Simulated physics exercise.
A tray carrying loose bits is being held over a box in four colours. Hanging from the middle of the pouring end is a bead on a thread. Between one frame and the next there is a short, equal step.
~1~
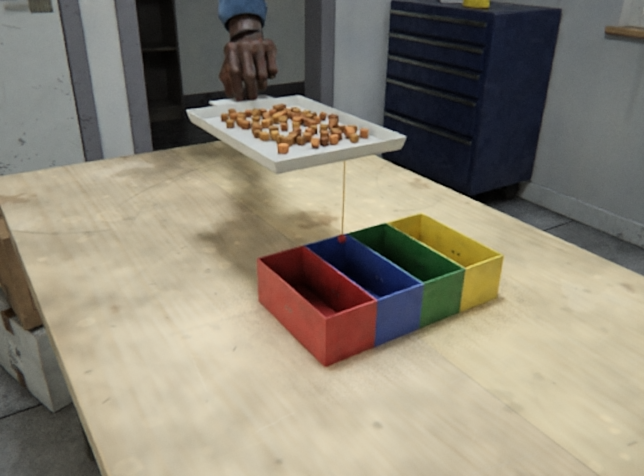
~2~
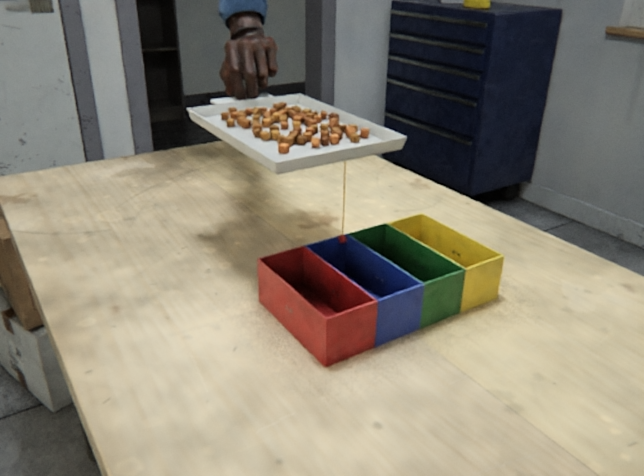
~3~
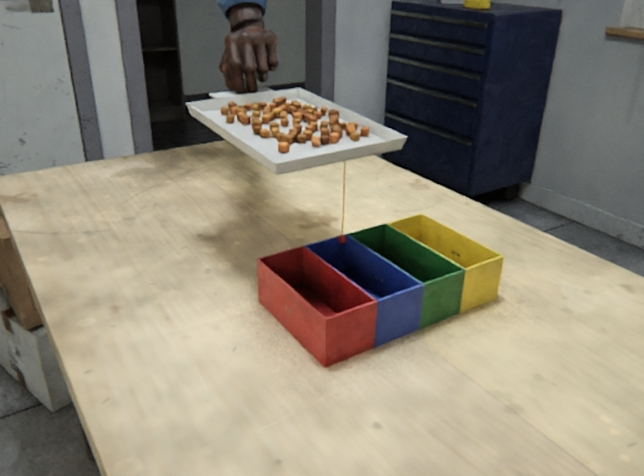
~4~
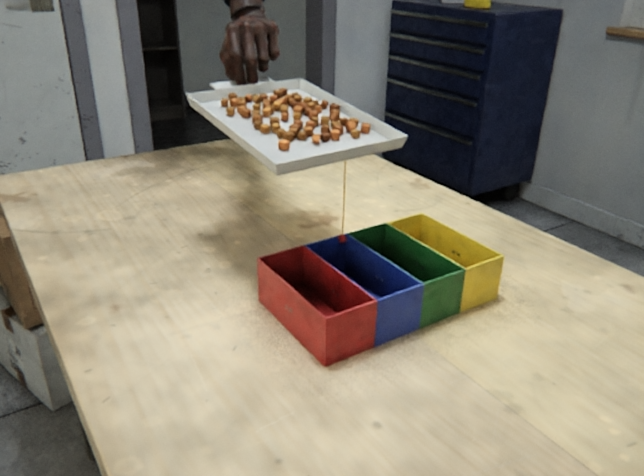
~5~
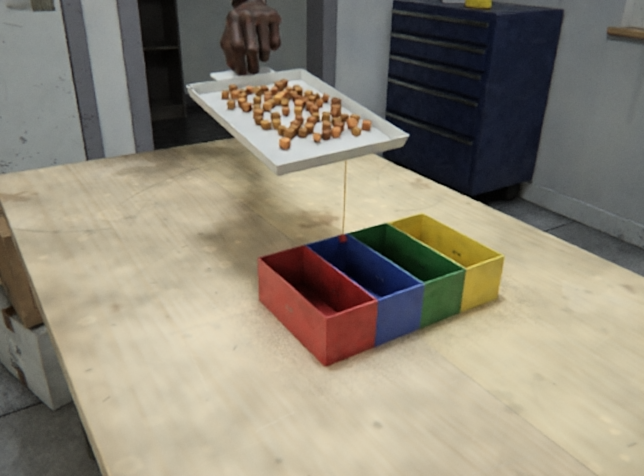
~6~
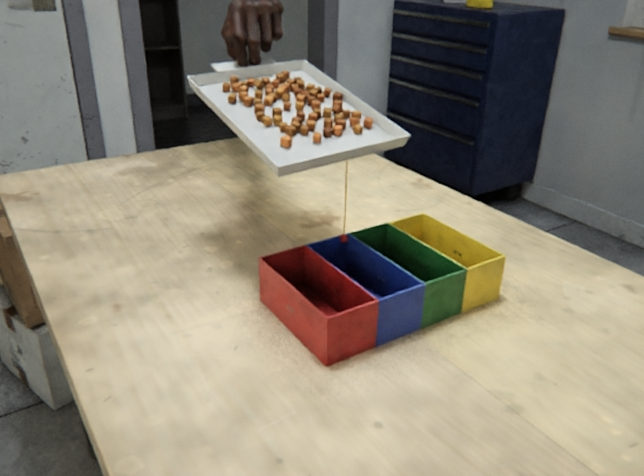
On a pale wooden table in a workshop sits an open box with red, blue, green and yellow cells, while a hand holds a white tray of small brown cubes above it, a bead hanging on a thread from its near edge. The hand gradually raises the tray's far end, tilting it slightly.
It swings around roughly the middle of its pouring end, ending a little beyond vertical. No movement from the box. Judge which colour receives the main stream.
Receiving the main stream: Red.
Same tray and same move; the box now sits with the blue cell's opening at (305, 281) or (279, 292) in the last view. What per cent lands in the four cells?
You'd see around 100 per cent and then around 100 per cent.
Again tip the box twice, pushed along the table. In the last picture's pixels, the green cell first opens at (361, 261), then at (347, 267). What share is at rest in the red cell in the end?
Roughly 30% the first time and 0% the second time.
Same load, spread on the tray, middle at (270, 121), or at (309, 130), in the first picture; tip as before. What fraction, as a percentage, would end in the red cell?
Try 1: 50 %; try 2: 40 %.
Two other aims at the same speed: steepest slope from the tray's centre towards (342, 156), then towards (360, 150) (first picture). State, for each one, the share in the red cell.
Roughly 20 % in the first case and 0 % in the second.
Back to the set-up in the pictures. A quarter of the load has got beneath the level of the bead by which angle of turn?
A tilt of roughly 100°.
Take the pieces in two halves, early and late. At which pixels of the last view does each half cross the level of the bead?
The opening half passes (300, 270), the closing half (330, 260).
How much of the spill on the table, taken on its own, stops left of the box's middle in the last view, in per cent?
I make it about 90 percent or so.
Shortly afterwards, tray tipped steeply; all but a few on the tray; a little falling or outside the box.
Next, tray tipped right over; the bulk on the tray; a little in the red cell; only a few in the blue cell; a little falling or outside the box.
Some moments later, tray tipped past a quarter turn; near half in the red cell; near a quarter in the blue cell; a little in the green cell; near a quarter falling or outside the box.
In the end, tray tipped past a quarter turn; near half in the red cell; near a quarter in the blue cell; a little in the green cell; none at all in the yellow cell; near a quarter outside the box.
